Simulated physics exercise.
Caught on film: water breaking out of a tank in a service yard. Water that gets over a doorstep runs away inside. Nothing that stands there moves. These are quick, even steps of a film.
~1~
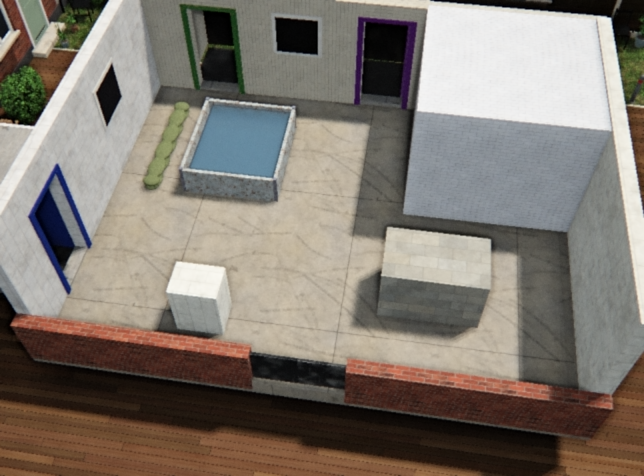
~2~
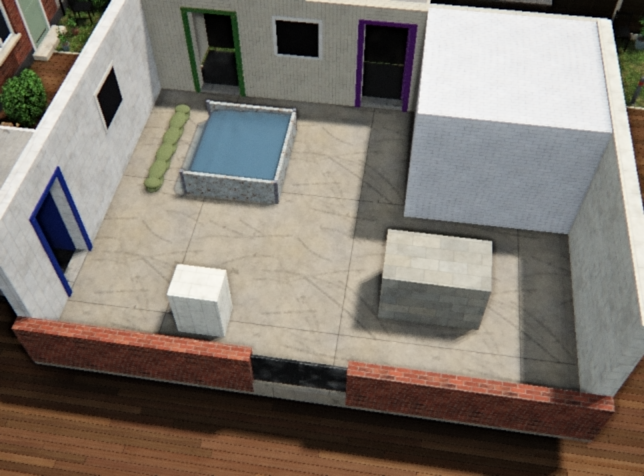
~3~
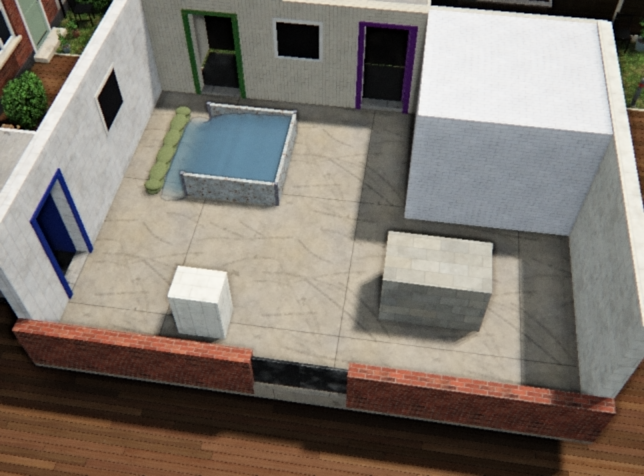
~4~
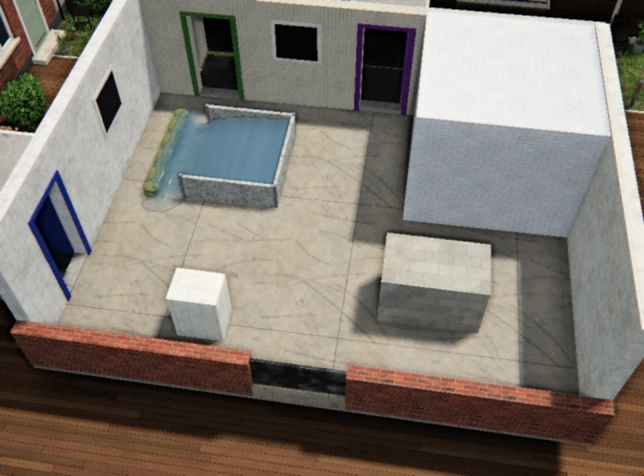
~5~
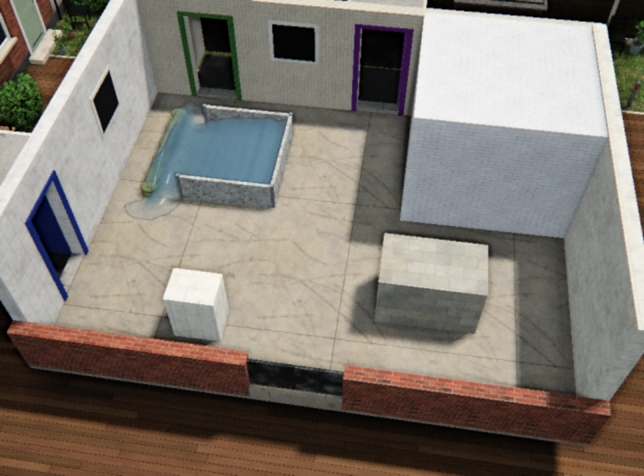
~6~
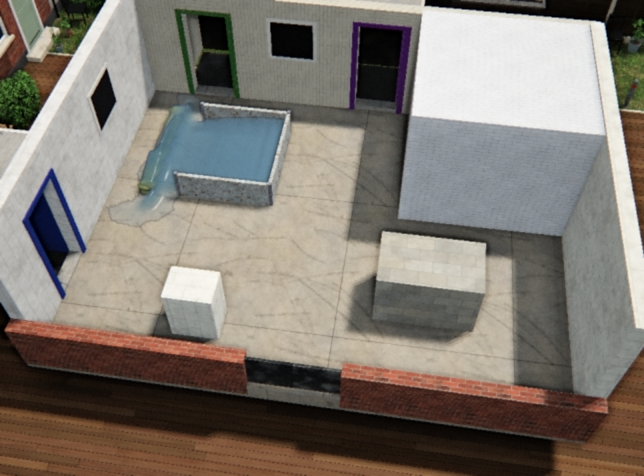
Water breaking out of the left side of a low tank in a walled yard, washing over a green hedge and spreading across the paving.
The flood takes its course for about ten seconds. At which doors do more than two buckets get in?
In the end: The purple door holds within the limit; the green door floods; the blue door floods.
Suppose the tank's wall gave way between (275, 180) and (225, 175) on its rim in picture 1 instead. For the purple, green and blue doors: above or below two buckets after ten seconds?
My reading: The purple one keeps below it, the green one holds, the blue one takes more.
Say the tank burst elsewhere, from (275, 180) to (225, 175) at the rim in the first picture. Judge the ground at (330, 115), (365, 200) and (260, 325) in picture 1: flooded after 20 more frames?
As listed: Clear, clear, wet.
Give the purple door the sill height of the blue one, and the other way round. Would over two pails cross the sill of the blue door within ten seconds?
One by one: Blue stays under.
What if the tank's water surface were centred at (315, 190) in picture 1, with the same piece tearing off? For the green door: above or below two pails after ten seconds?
My reading: Green lets more in.
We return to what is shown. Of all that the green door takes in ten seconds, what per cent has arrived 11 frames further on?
Some 35 per cent.
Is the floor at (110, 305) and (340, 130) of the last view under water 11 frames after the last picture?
In that order: Awash, free of water.
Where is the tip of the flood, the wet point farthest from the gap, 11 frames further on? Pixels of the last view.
I would point to (47, 336).
A moment on, water covers 20 % of the floor; the purple door not reached, the green door under two buckets in, the blue door not reached.
Next, water covers 25 % of the floor; the purple door not reached, the green door over two buckets in, the blue door under two buckets in.
Then, water covers 30 % of the floor; the purple door not reached, the green door far over two buckets in, the blue door under two buckets in.
Later, water covers 50 % of the floor; the purple door wet at the sill, nothing in, the green door far over two buckets in, the blue door under two buckets in.
In the end, water covers 75 % of the floor; the purple door wet at the sill, nothing in, the green door far over two buckets in, the blue door over two buckets in.
